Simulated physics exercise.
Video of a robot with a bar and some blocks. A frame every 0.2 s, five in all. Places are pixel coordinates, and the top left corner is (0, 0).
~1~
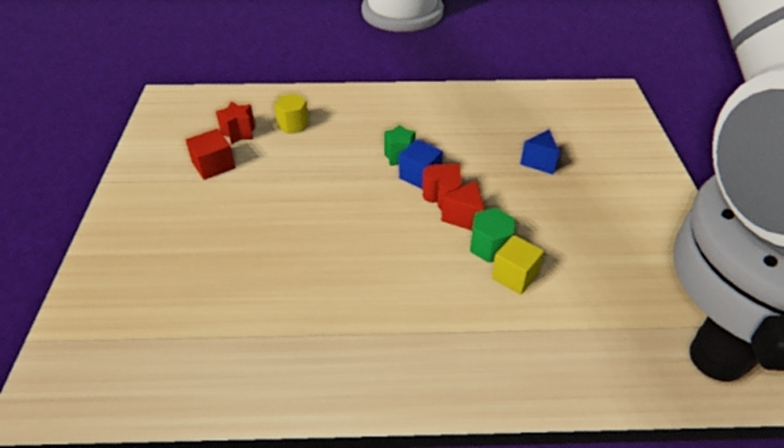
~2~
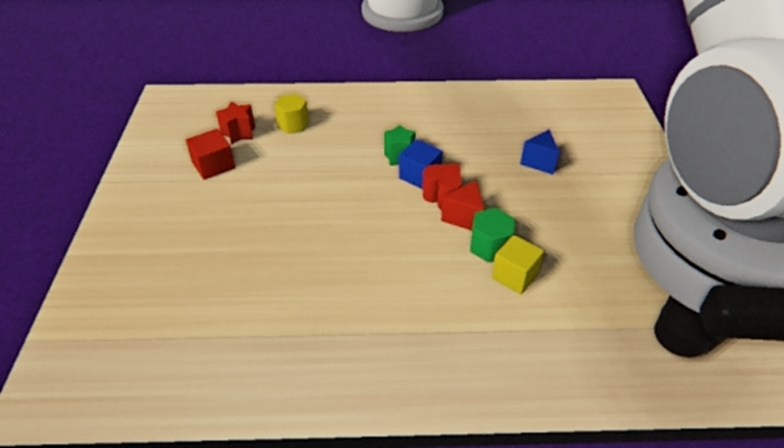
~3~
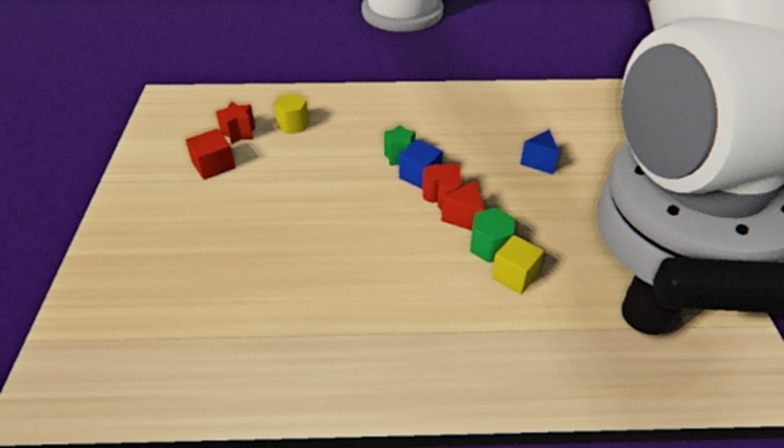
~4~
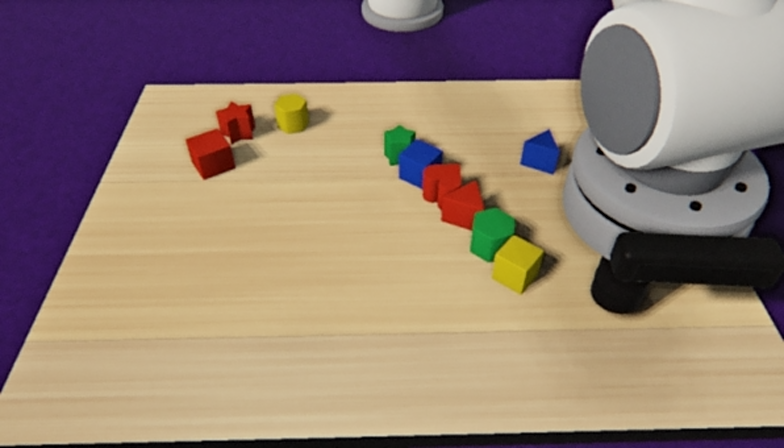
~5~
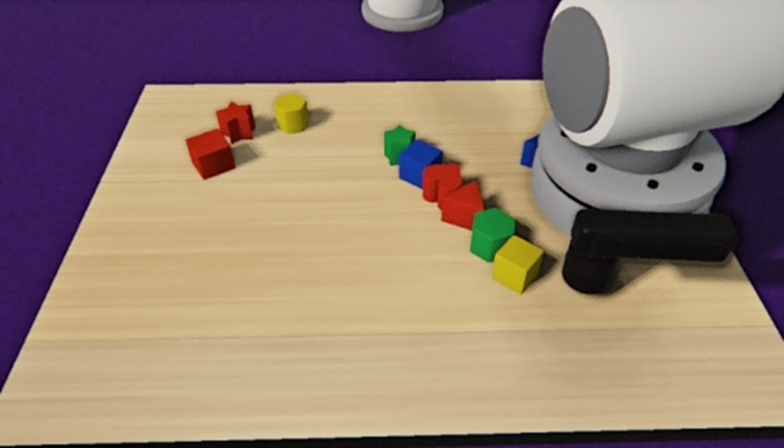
A white and grey robot arm with a black bar moves in from the right edge, gliding left and slightly up over the wooden board. It passes in front of the blue block, partly hiding it, and the bar comes close to the yellow square block, while the blocks stay still.
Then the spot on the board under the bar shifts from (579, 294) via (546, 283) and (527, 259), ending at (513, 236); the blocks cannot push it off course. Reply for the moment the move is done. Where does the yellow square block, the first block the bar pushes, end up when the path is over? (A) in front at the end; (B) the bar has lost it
The one that fits is B, the bar has lost it.
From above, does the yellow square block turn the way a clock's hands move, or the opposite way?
Direction: Anticlockwise.
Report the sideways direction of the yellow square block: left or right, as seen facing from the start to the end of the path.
Pushed left.
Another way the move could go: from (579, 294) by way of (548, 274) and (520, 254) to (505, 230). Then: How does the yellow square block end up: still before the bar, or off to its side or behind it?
It lies beside or behind the bar.
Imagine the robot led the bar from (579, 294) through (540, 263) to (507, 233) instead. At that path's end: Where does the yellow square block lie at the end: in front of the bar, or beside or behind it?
By then it is beside or behind the bar.
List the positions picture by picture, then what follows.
The first frame shows lower end of the bar at (716, 360), tops of blocks, red heart-shaped block at (445, 174), red three-sided block at (467, 195), green hexagonal block at (494, 223), yellow square block at (520, 252).
The second frame shows bar at (680, 337), blocks as before.
The third frame shows bar at (646, 316), blocks as before.
The fourth frame shows bar at (614, 296), blocks as before.
The fifth frame shows bar at (585, 278), red heart-shaped block at (445, 174), red three-sided block at (467, 195), green hexagonal block at (494, 223), yellow square block at (520, 252).
What follows on the original path. Halfway along, bar at (538, 255); green hexagonal block at (489, 220), turned 10° clockwise; yellow square block at (499, 247), turned 45° anticlockwise.
At the end, bar at (516, 220); red heart-shaped block not moved; red three-sided block at (469, 190), turned 25° anticlockwise; green hexagonal block at (476, 215); yellow square block at (495, 248), turned 50° anticlockwise.
